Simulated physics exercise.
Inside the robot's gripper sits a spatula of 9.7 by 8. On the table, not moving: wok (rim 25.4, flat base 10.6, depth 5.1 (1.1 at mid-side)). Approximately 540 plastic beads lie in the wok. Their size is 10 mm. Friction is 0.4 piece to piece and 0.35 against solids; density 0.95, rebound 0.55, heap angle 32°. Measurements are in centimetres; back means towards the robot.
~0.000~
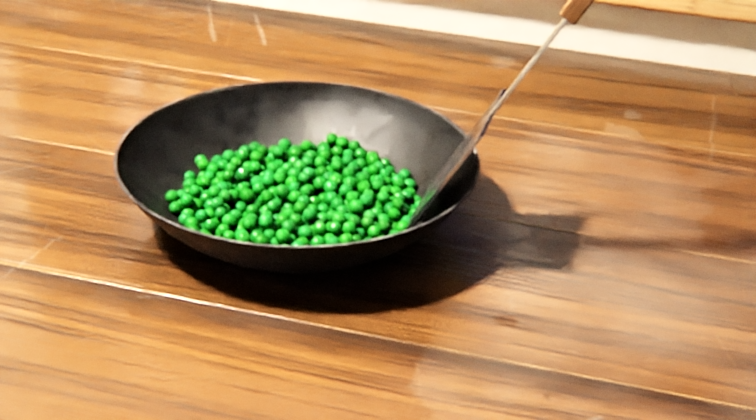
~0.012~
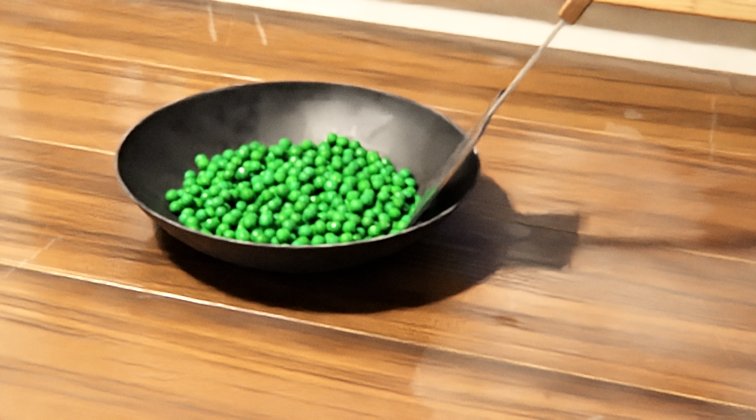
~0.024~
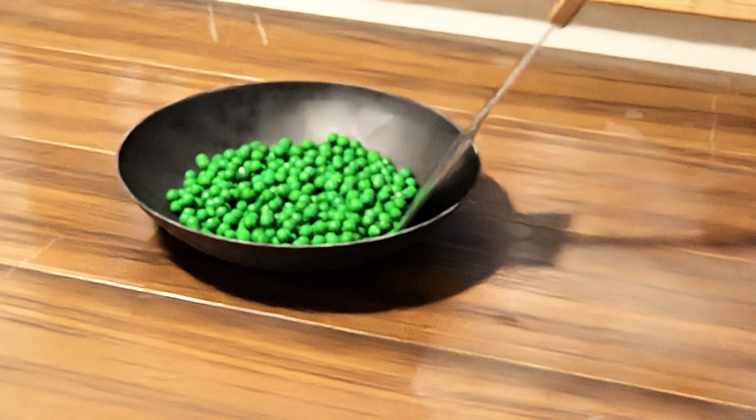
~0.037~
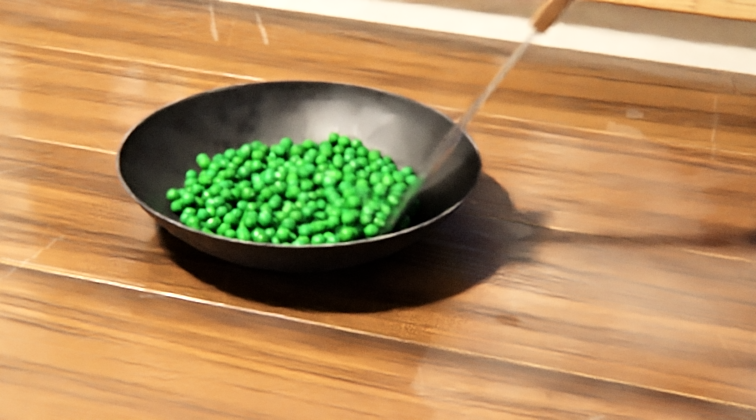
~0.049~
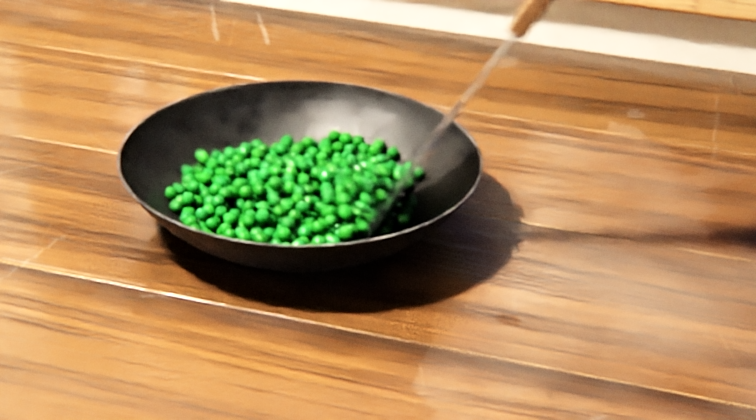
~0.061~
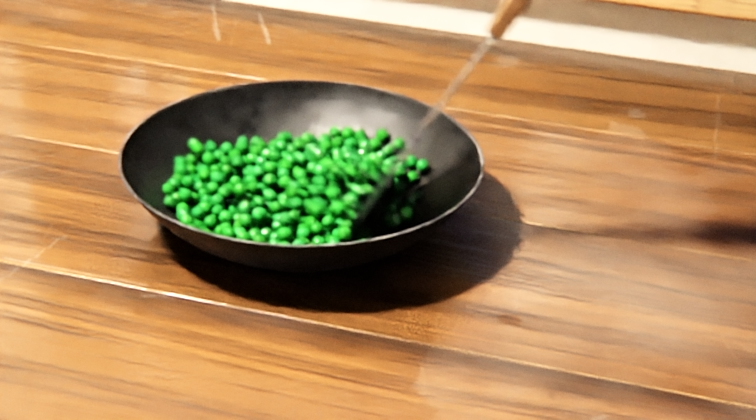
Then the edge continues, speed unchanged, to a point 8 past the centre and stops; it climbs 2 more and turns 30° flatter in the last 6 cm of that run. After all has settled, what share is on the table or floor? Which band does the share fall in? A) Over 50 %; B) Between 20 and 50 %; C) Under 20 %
Answer: B.
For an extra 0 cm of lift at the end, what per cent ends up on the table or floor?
25 %.
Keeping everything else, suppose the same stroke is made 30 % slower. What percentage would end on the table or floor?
Some 15 in a hundred.
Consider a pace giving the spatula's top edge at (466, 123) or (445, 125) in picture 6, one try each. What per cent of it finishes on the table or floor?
Near 5 per cent in the first try and near 25 per cent in the second.
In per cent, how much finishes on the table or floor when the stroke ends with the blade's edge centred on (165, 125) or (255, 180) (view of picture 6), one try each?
Roughly 45 and 0 per cent.
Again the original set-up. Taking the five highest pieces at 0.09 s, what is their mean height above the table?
About 10 cm.
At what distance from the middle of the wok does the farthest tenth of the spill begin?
The distance is roughly 45 cm.
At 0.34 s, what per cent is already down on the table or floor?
Fraction noted: Close to 15 per cent.
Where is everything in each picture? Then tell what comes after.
Spatula top edge at (494, 112), sloping 60°; upper third of the load around (300, 193), from x 170 to 420, top at y 140; 542 in the wok, in the first frame.
Spatula top edge at (492, 112), sloping 60°; upper third of the load around (301, 192), from x 170 to 420, top at y 140, in the second frame.
Spatula top edge at (483, 116), sloping 60°; upper third of the load around (300, 191), from x 175 to 420, top at y 140, in the third frame.
Spatula top edge at (466, 122), sloping 60°; upper third of the load around (304, 192), from x 175 to 415, top at y 140, in the fourth frame.
Spatula top edge at (446, 125), sloping 60°; upper third of the load around (307, 185), from x 170 to 420, top at y 135, in the fifth frame.
Spatula top edge at (426, 125), sloping 60°; upper third of the load around (302, 178), from x 170 to 425, top at y 130; 542 in the wok, in the sixth frame.
After 0.09 s, sloping 60°, highest piece 13 above the table; 540 in the wok, 2 on the blade or in flight.
After 0.13 s, sloping 51°, highest piece 25 above the table; 537 in the wok, 5 on the blade or in flight.
After 0.34 s, sloping 30°, highest piece 73 above the table; 392 in the wok, 92 on the table or floor, 58 on the blade or in flight.
After 1.39 s, sloping 30°, highest piece 4 above the table; 392 in the wok, 150 on the table or floor.
At rest, 392 in the wok, 150 on the table or floor. That is 28 % on the table or floor.
